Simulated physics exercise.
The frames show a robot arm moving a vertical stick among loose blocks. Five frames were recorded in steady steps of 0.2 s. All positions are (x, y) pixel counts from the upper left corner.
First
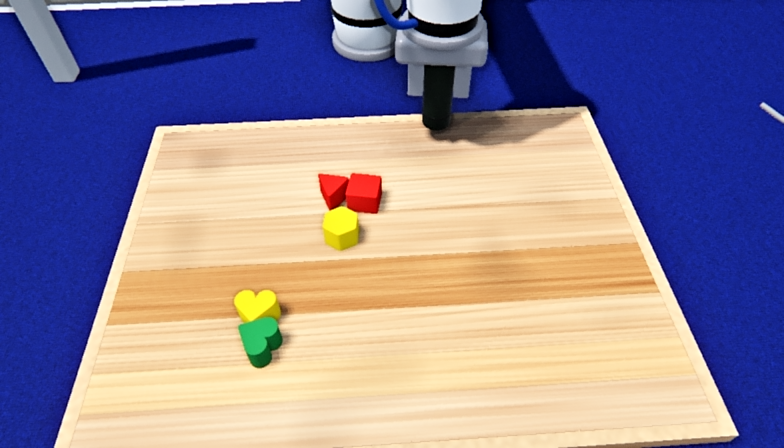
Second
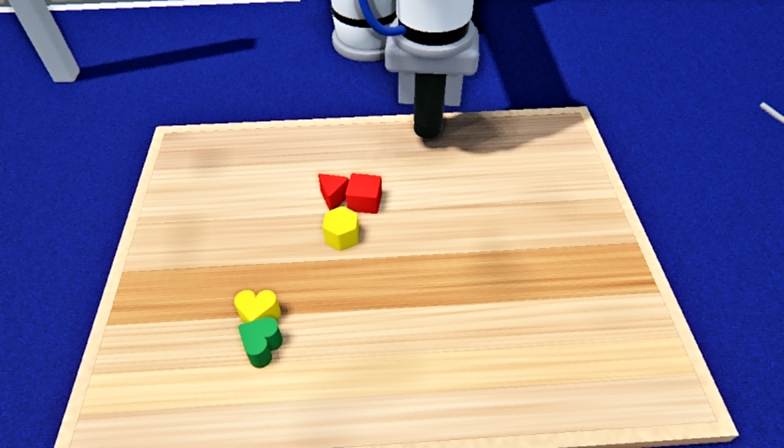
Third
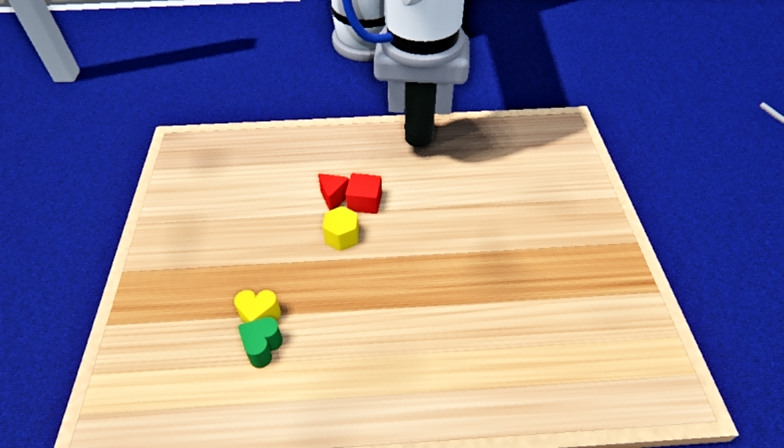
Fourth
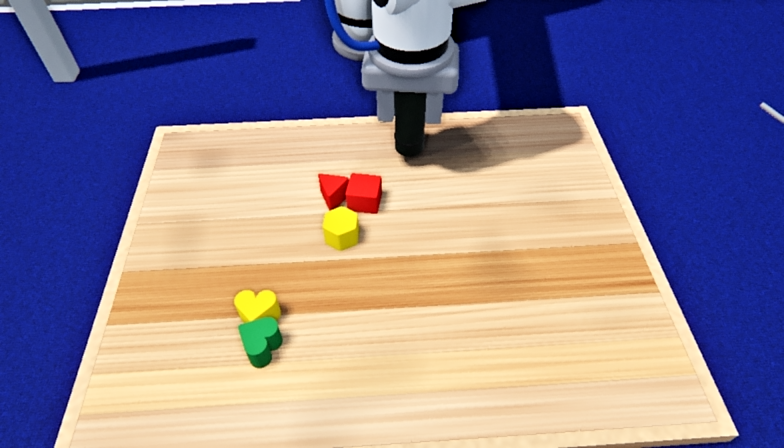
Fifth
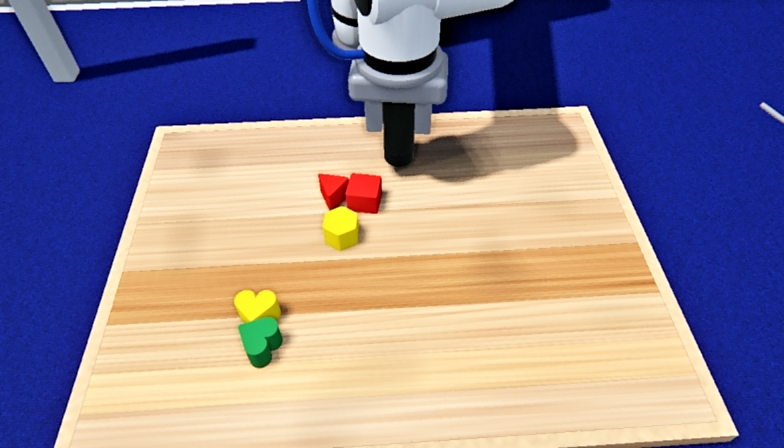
A robot arm sliding a black stick slowly left and nearer across a wooden board, the red, yellow and green blocks staying still.
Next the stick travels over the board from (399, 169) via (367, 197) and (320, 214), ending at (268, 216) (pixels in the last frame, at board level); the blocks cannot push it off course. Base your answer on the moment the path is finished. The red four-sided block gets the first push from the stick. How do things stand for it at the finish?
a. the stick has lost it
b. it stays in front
The answer is a.
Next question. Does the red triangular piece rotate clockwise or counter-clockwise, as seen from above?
The answer is clockwise.
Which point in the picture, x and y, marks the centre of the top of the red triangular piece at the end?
By then it is at (303, 179).
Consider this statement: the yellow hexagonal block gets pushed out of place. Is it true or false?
True.
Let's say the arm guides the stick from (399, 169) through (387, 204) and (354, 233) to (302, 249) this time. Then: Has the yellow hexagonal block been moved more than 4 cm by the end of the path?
Yes, it checks out.
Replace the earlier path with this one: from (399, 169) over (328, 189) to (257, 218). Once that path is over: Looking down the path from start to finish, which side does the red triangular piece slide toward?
It heads left.
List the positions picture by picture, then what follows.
In the first picture, tip of the stick at (436, 123), middles of tops, red triangular piece at (332, 182), yellow hexagonal block at (340, 220), red four-sided block at (364, 184).
In the second picture, stick at (428, 130), nothing pushed.
In the third picture, stick at (419, 139), nothing pushed.
In the fourth picture, stick at (409, 148), nothing pushed.
In the fifth picture, stick at (399, 158), red triangular piece at (332, 182), yellow hexagonal block at (340, 220), red four-sided block at (364, 184).
What follows on the original path. One third of the way, stick at (366, 185); yellow hexagonal block at (337, 225); red four-sided block at (347, 200), turned 20° clockwise.
Two thirds of the way, stick at (318, 202); red triangular piece at (306, 180), turned 35° clockwise; yellow hexagonal block at (323, 248), turned 40° anticlockwise; red four-sided block at (314, 222), turned 15° anticlockwise.
At the end, stick at (265, 205); red triangular piece at (303, 179), turned 50° clockwise; yellow hexagonal block at (323, 248), turned 40° anticlockwise; red four-sided block at (313, 222), turned 15° anticlockwise.
